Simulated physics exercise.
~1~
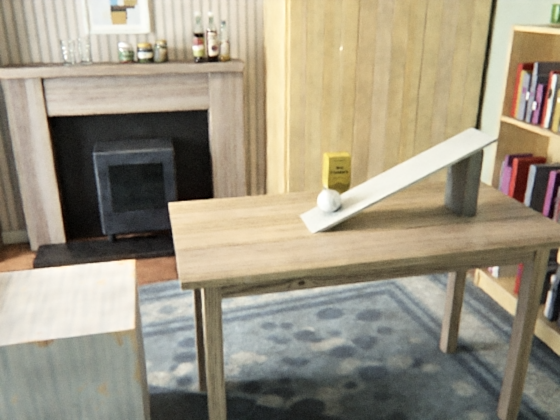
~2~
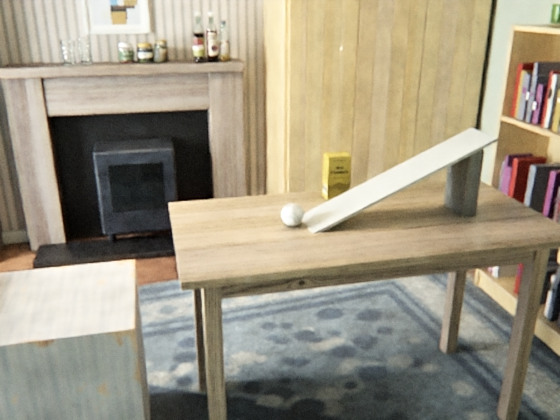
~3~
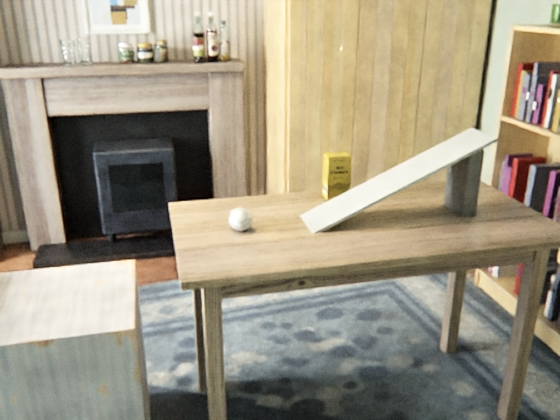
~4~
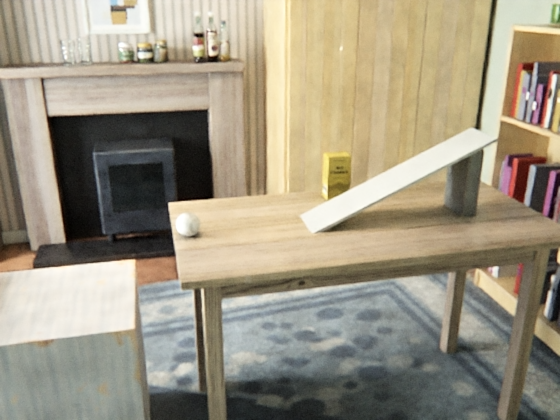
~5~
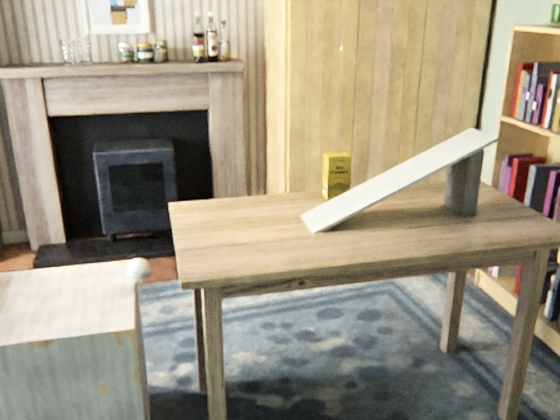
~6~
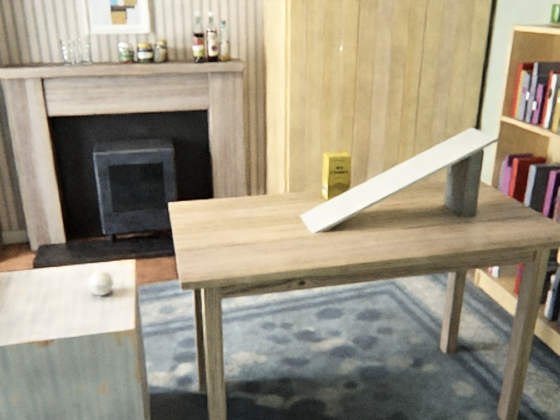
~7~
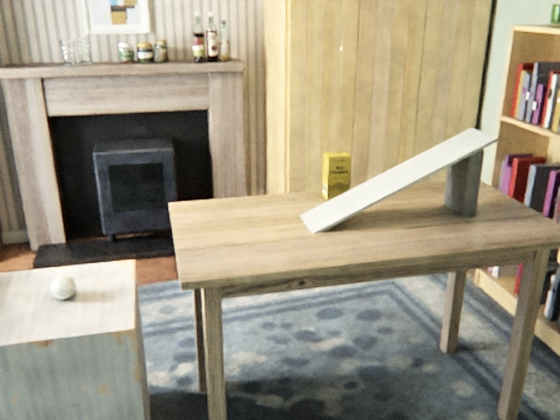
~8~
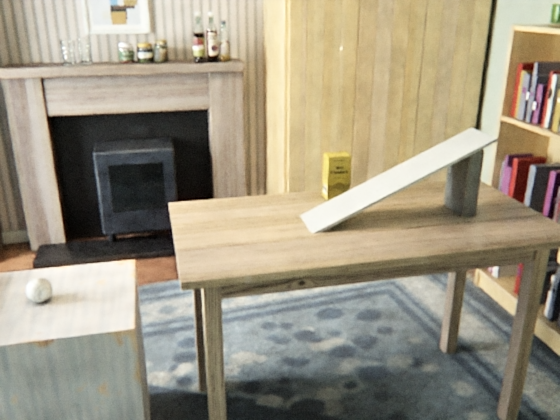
Wooden table with a ramp, a white onion rolling off it leftward, crossing the gap and ending up on a lower block.
